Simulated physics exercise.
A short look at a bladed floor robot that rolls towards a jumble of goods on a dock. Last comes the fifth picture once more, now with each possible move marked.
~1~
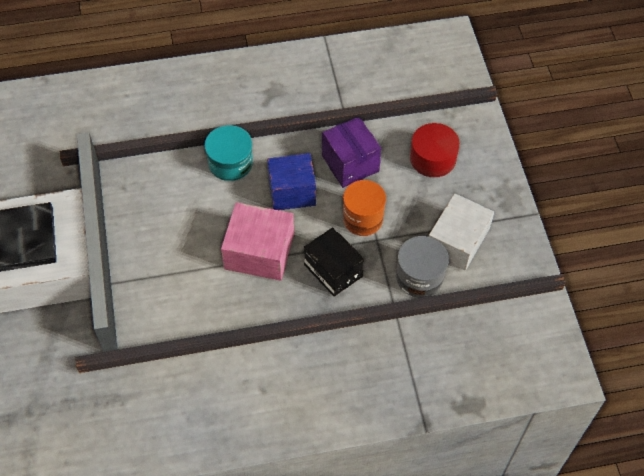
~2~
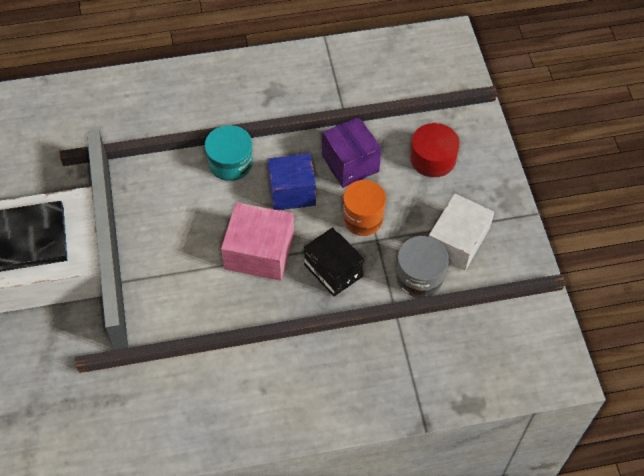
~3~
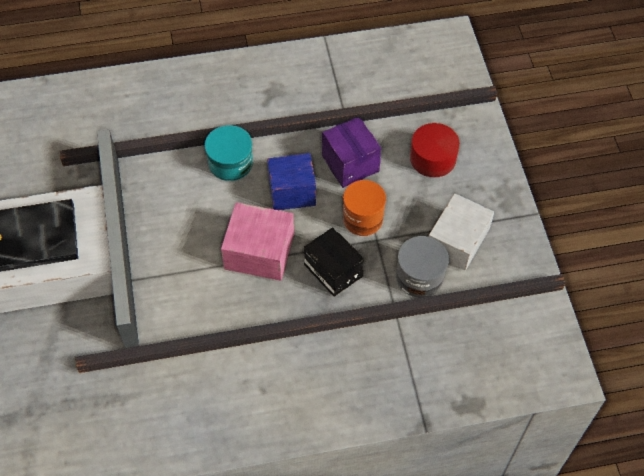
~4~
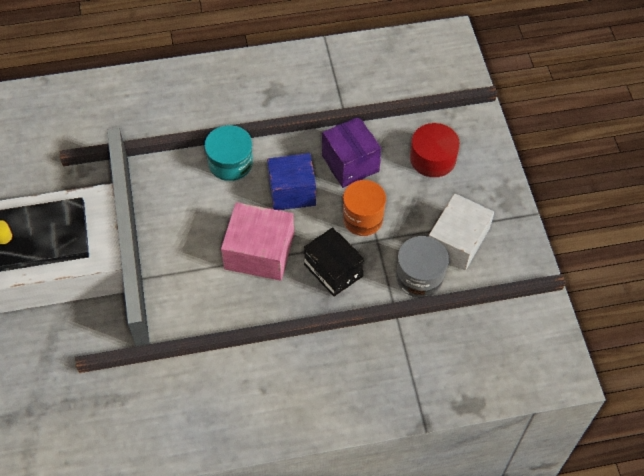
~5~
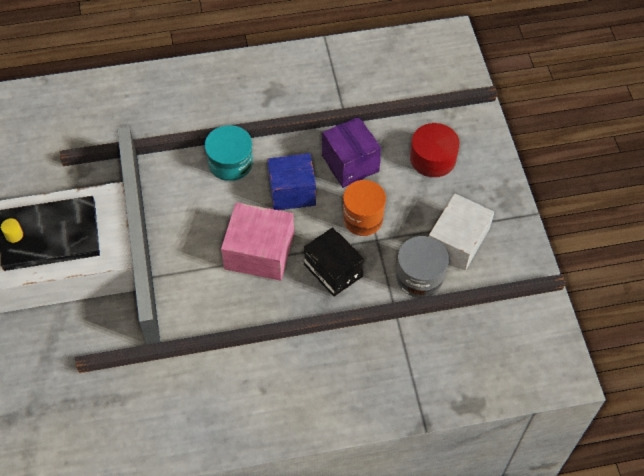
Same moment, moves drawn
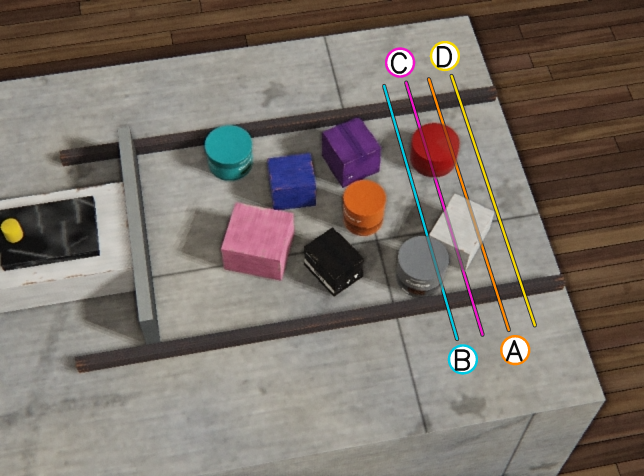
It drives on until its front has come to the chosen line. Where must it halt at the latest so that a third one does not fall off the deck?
C.
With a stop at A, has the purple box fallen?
By then, yes.
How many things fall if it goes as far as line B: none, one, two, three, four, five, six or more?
By then, none.
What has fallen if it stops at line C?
The red canister.
On the copy, A at (466, 195); B at (418, 203); C at (442, 199); D at (490, 191).
On C. First, robot (171, 213); turquoise pail (265, 149); black box (343, 261).
Then, robot (282, 195); red canister (458, 148); white crate (469, 228).
Finally, robot (368, 181); red canister over the edge; white crate (539, 212); one fallen.
By contrast, A drops four; B is within the limit but short; D drops five.
